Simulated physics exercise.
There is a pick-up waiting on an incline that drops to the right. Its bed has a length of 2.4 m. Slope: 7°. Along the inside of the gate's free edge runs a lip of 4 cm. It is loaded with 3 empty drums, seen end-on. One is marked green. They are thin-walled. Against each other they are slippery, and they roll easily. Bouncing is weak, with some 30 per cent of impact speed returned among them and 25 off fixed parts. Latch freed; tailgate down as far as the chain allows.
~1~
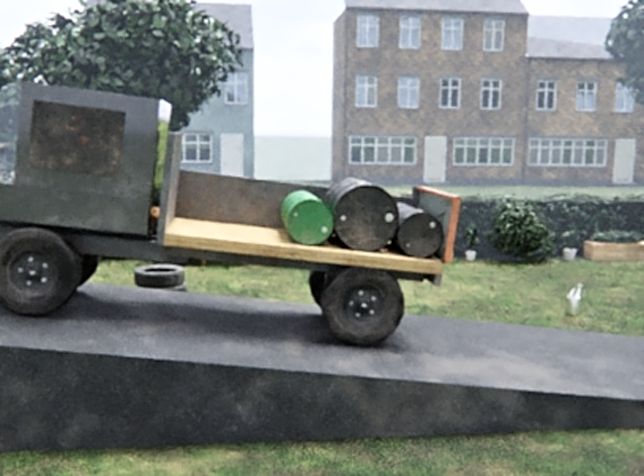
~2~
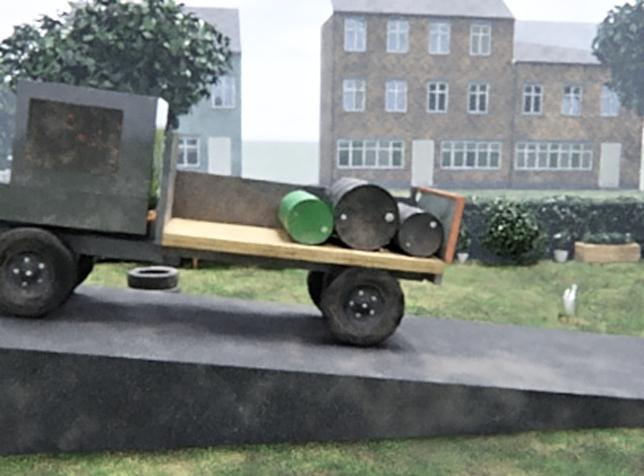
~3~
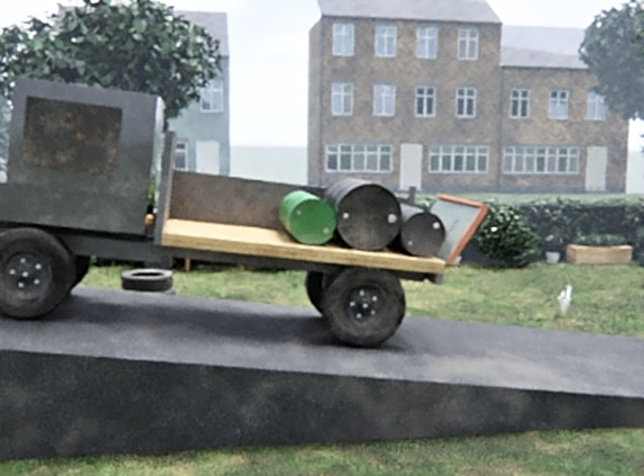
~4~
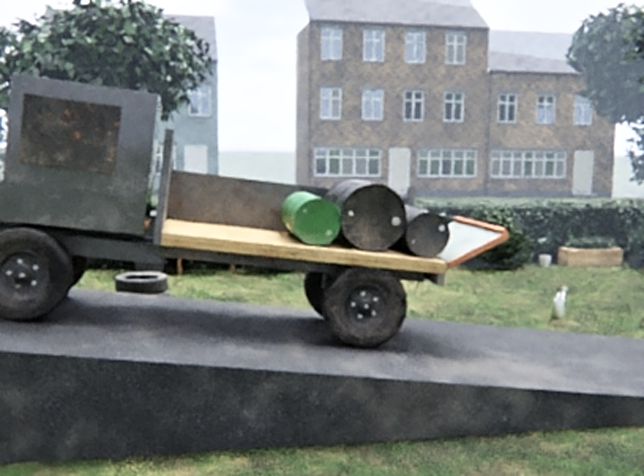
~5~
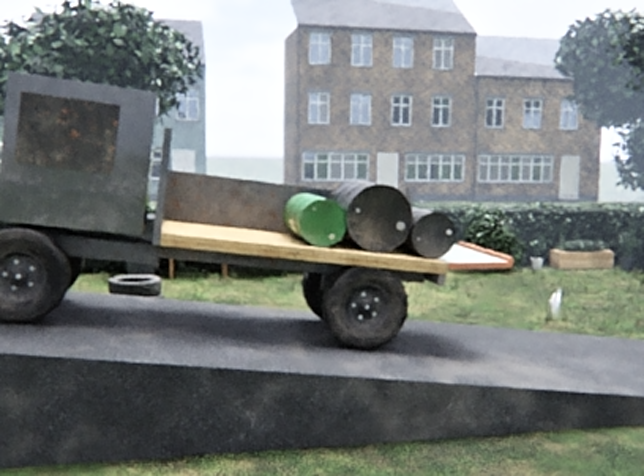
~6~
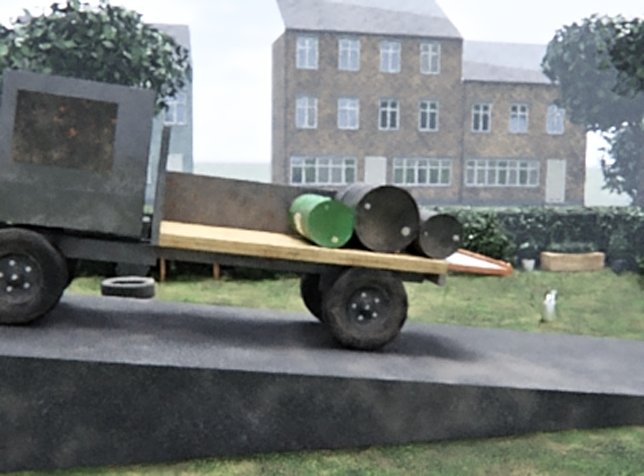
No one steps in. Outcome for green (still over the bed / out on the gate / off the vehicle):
Outcome: Off the vehicle.
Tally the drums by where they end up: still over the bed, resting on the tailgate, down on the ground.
0, 0, 3.
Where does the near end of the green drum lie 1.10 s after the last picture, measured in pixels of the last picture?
I'd put it somewhere around (408, 233) in that view.
Then, 1.1 s after the last picture, green is on the bed, 35 cm short of the hinge, rolling right; 1 of 3 is out.
Then, 2.5 s after the last picture, green is dropping off the gate; 3 of 3 are out.
At rest (4.4 s after the last picture), green is out on the ground; 3 of 3 are out.
